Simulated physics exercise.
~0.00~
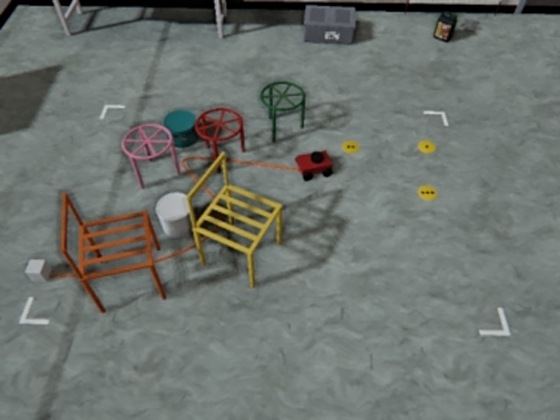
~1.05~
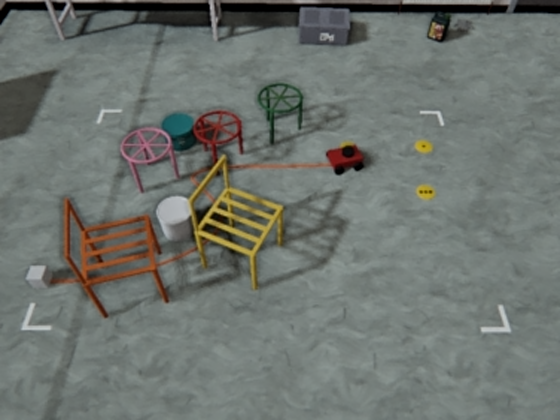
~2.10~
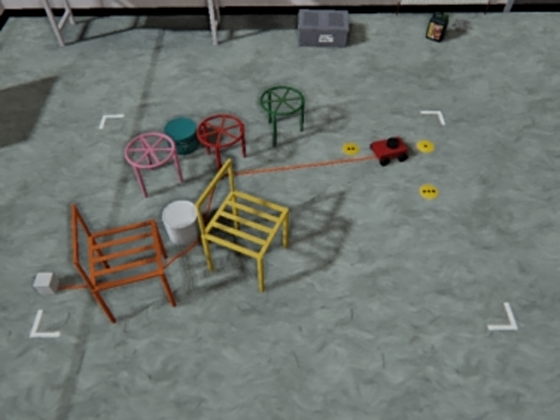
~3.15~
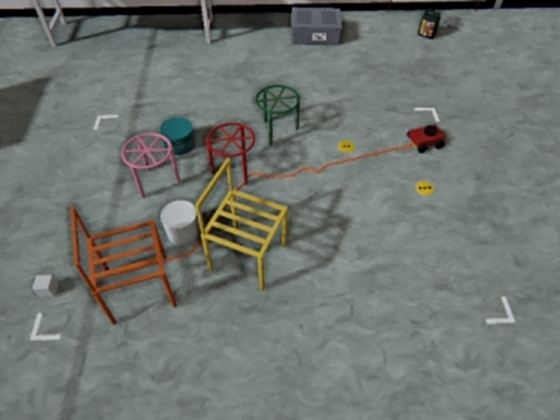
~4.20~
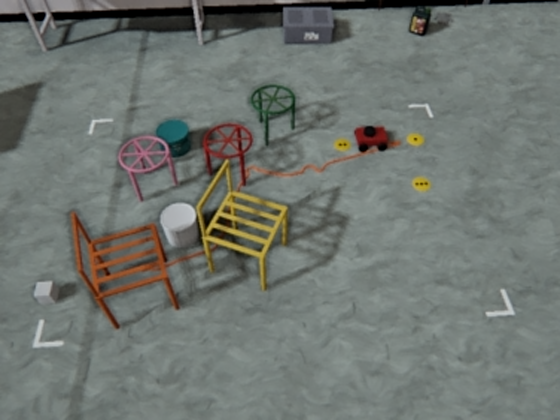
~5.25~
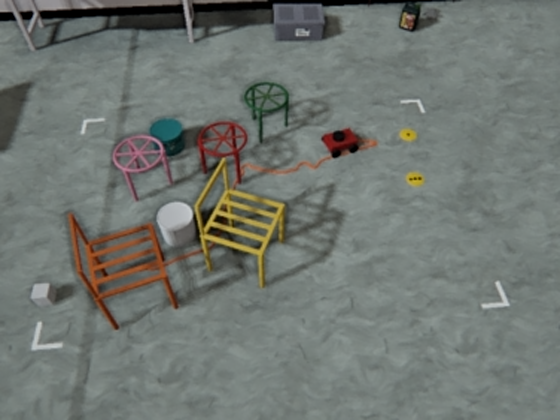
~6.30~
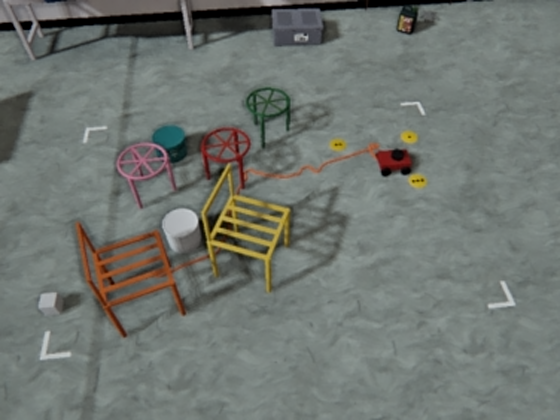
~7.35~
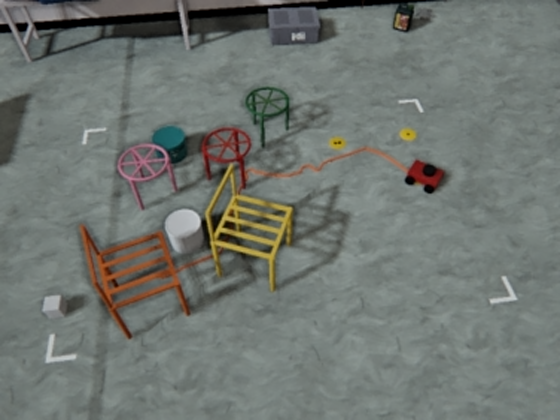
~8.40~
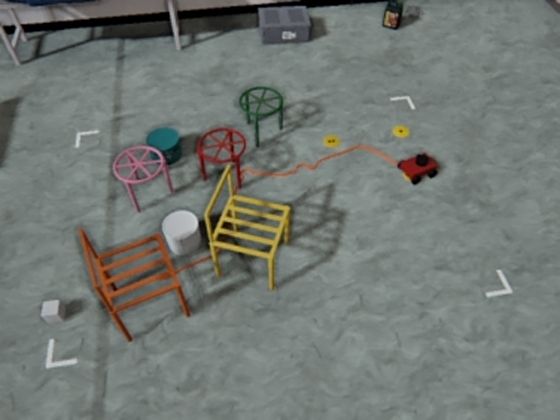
Small red cart trailing an orange lead past chairs and stools, nudging the red stool, doubling back, then stopping at the right.
